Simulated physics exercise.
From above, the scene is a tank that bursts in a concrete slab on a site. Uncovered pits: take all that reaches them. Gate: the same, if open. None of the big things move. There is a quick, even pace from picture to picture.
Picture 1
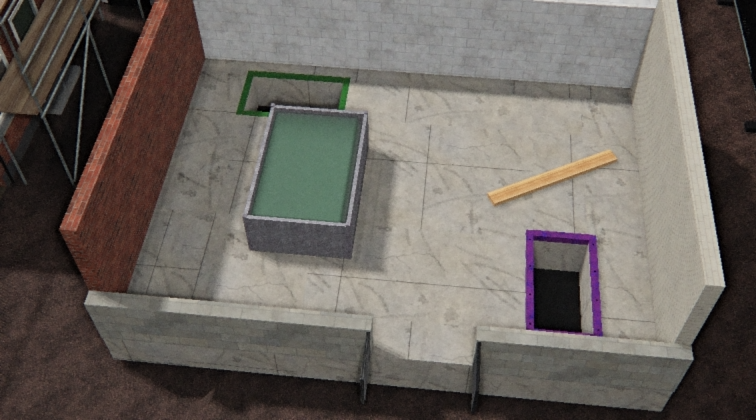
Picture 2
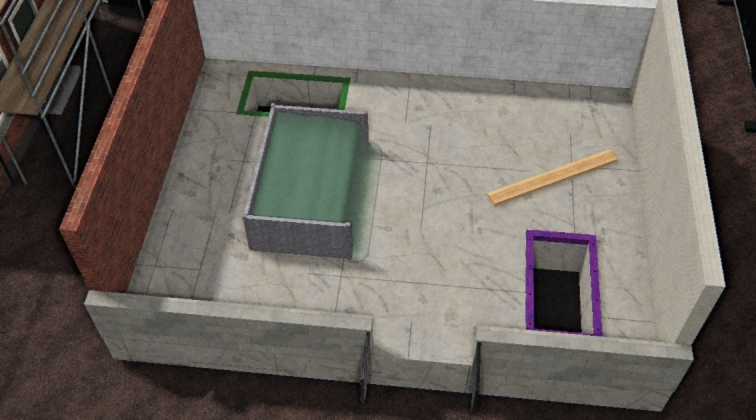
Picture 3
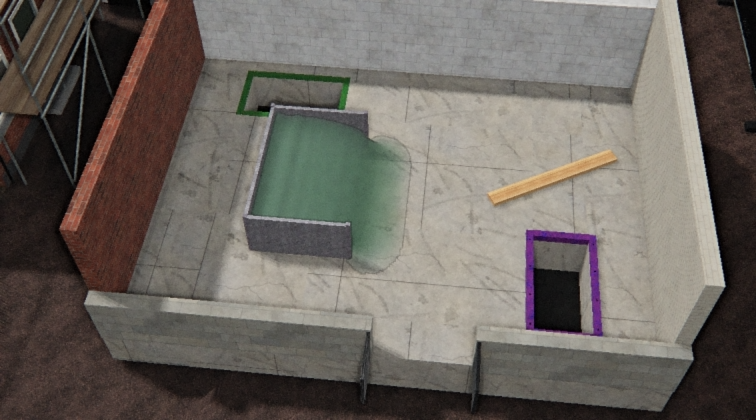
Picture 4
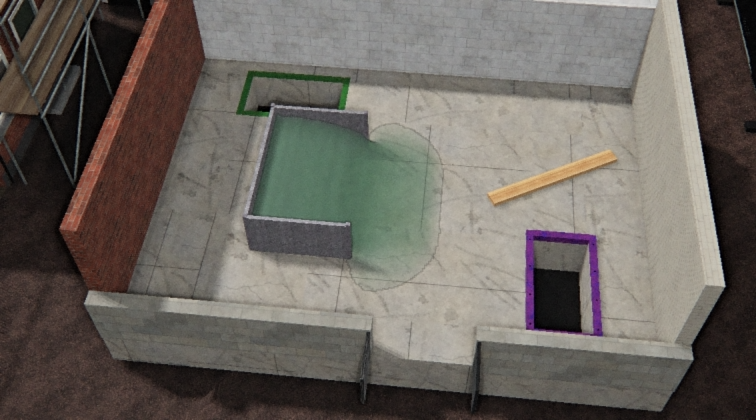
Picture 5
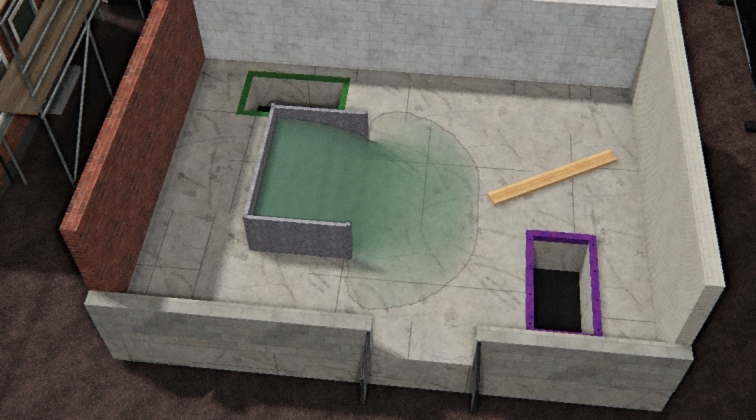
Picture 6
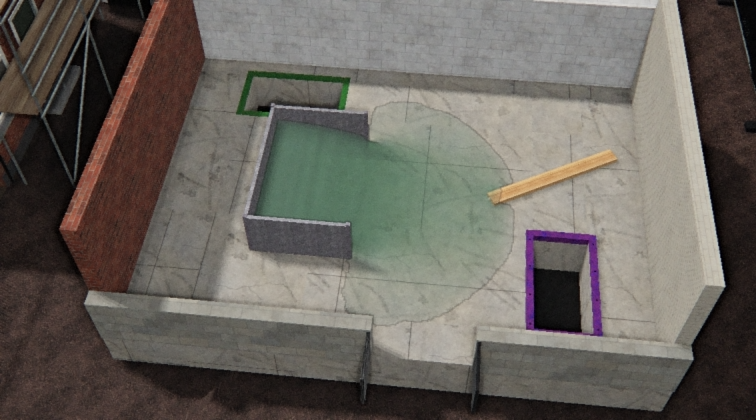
A walled concrete slab on a building site is seen from above by a still camera, with a red brick wall at left and pale walls around the rest. A grey tank of green water stands left of centre, near a green-edged pit behind it, a wooden plank at right and a purple-edged pit at lower right. The tank's right side opens and water pours out rightward, spreading in a widening, thinning rounded sheet to the plank's near end.
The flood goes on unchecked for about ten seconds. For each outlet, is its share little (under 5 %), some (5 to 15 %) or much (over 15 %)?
Shares: The gate gets some; the green pit gets some; the purple pit gets much.
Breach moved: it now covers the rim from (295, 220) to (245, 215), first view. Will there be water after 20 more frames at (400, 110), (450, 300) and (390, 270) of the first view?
Note, points one to three: Unreached / reached and soaked / reached and soaked.
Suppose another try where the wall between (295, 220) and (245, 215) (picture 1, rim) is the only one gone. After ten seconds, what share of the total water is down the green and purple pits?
The green pit gets 25 per cent and the purple pit 2 per cent.
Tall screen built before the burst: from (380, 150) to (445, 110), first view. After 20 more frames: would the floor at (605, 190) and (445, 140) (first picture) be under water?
First spot swamped; second spot swamped.
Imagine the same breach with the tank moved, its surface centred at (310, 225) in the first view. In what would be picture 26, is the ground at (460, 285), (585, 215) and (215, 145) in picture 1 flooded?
Taking them as they were asked, they come out soaked, soaked, bone dry.
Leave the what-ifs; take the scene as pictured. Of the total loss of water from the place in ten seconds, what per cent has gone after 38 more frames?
Result, approximate: 65 per cent.
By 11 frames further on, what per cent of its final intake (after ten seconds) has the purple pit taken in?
Near 60 in a hundred.
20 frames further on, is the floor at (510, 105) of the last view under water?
Verdict: That spot is submerged.
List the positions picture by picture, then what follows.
The open tank at (309, 165) is whole and still, in the first frame.
The front is at (369, 144), out from the gap at (357, 190), in the second frame.
The front is at (390, 141), out from the gap at (357, 191), in the third frame.
The front is at (411, 133), out from the gap at (357, 192), in the fourth frame.
Water pours out at (357, 192) and has run to (423, 295), in the fifth frame.
The front is at (506, 175), out from the gap at (357, 193), in the sixth frame.
A moment on, water covers 50 % of the floor; the gate 0 %, the green pit 0 %, the purple pit 4 %.
Next, water covers 55 % of the floor; the gate 1 %, the green pit 0 %, the purple pit 11 %.
Then, water covers 55 % of the floor; the gate 2 %, the green pit 0 %, the purple pit 15 %.
Later, water covers 65 % of the floor; the gate 5 %, the green pit 1 %, the purple pit 18 %.
In the end, water covers 80 % of the floor; the gate 10 %, the green pit 10 %, the purple pit 19 %.
